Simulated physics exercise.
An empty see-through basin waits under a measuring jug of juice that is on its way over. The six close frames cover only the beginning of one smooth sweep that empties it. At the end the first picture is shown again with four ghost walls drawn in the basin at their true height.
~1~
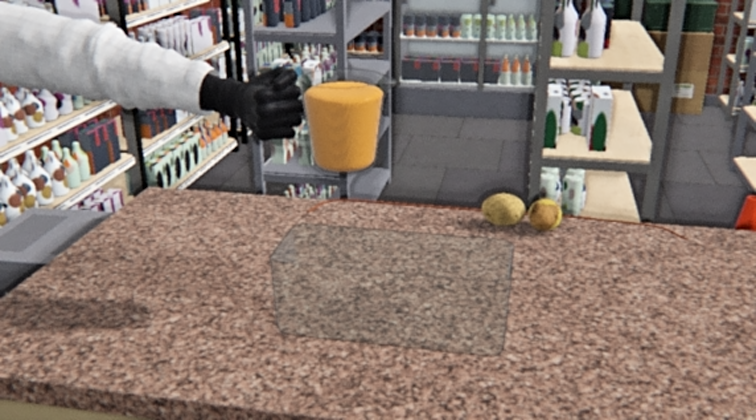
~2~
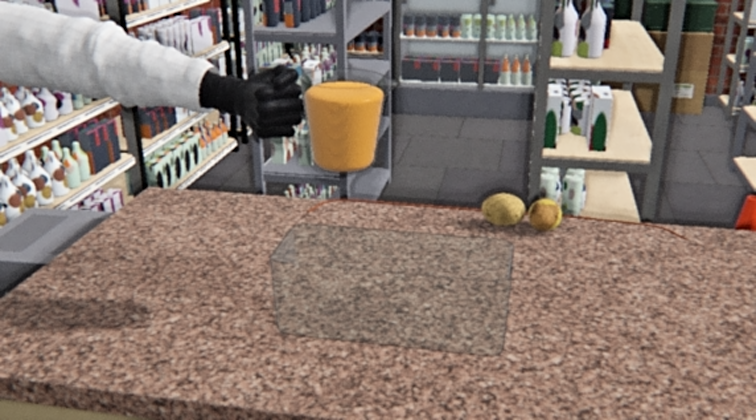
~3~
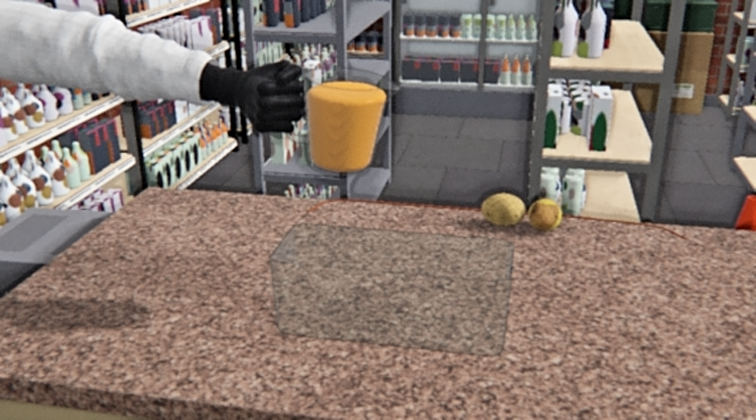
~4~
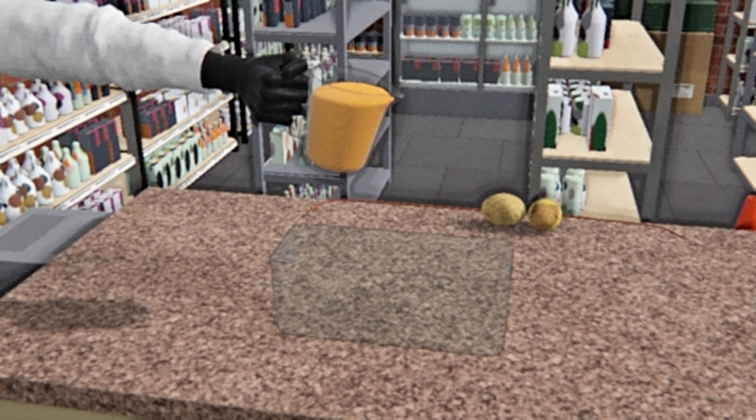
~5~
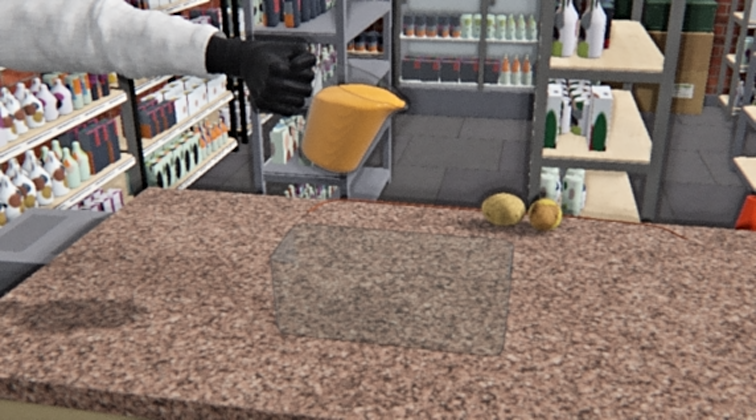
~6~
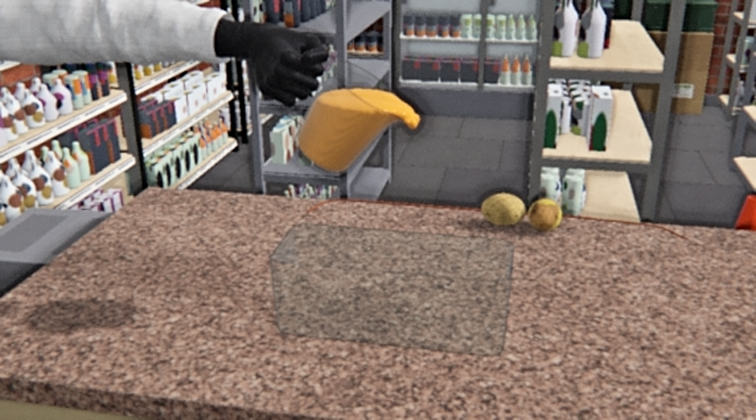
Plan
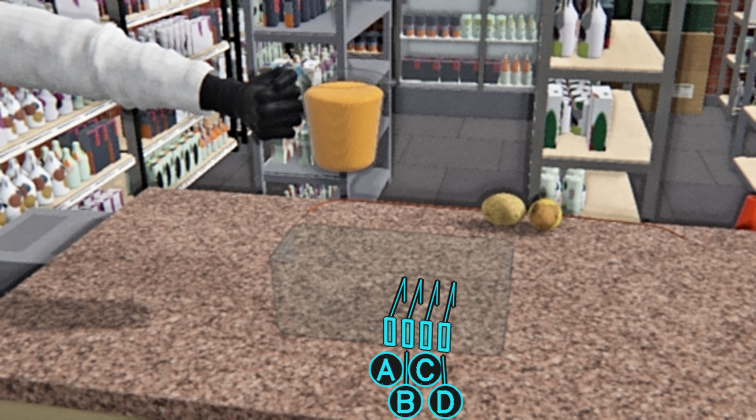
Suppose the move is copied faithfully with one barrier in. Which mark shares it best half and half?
Go for D.
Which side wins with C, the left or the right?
The right one.
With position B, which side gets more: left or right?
More ends on the right.
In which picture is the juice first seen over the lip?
In picture 6.
In cyan, A at (389, 350); B at (406, 352); C at (424, 354); D at (442, 356).
Choosing A, about 7 % ends left of the wall and 91 % right of it.
Choosing B, about 8 % ends left of the wall and 90 % right of it.
Choosing C, about 21 % ends left of the wall and 77 % right of it; 3 % is lost outside.
Choosing D, about 52 % ends left of the wall and 47 % right of it.
